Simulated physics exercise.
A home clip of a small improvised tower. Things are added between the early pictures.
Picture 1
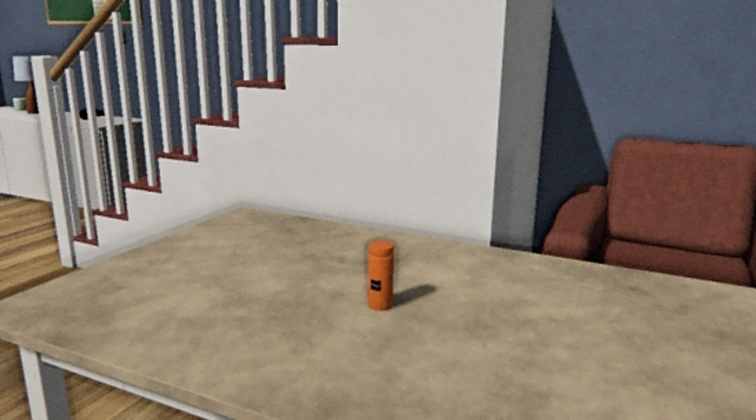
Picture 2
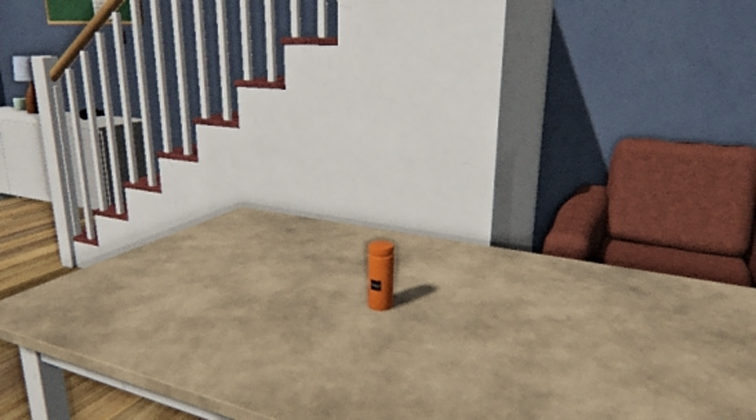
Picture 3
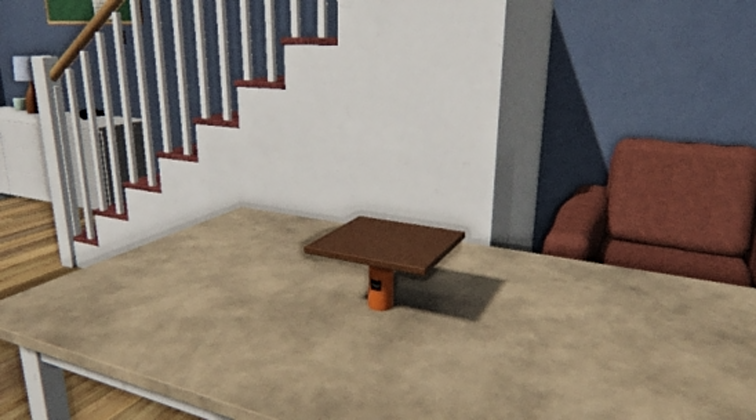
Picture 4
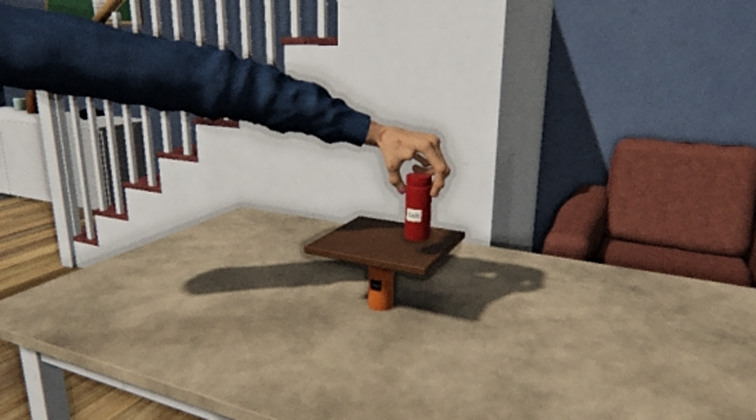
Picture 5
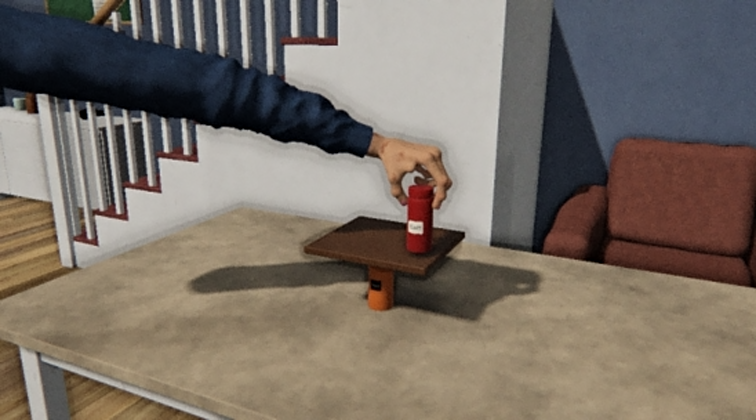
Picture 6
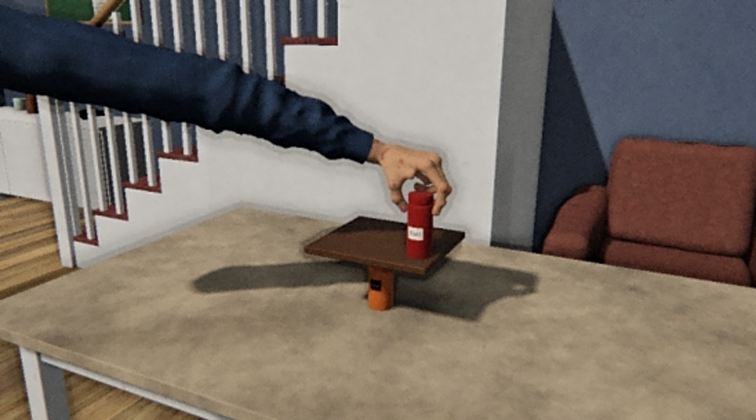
A hand in a blue sleeve lowering a red shaker onto a brown board set atop an orange shaker on a table.
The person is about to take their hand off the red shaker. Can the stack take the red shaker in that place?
Outcome: The stack gives way.
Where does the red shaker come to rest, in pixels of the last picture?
Near (438, 329).
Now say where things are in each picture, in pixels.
In the first frame, the last thing is not in view yet; orange shaker (381, 276).
In the second frame, the last thing is not in view yet; orange shaker (381, 276).
In the third frame, the last thing is not in view yet; orange shaker (381, 276).
In the fourth frame, coming down; red shaker (419, 206); orange shaker (381, 276).
In the fifth frame, coming down; red shaker (420, 218); orange shaker (381, 276).
In the sixth frame, in place under the hand; red shaker (420, 225); orange shaker (381, 276).
Then, 0.40 s after the last picture, red shaker now fallen; brown lid tipped 65° from how it was.
Then, 0.90 s after the last picture, brown lid tipped 62° from how it was; orange shaker tipped 14° from how it was.
Then, 1.20 s after the last picture, orange shaker and brown lid now fallen.
At rest, fallen, orange shaker, brown lid and red shaker. Seen from the same camera at the end, red shaker near (438, 329). The stack loses its balance.
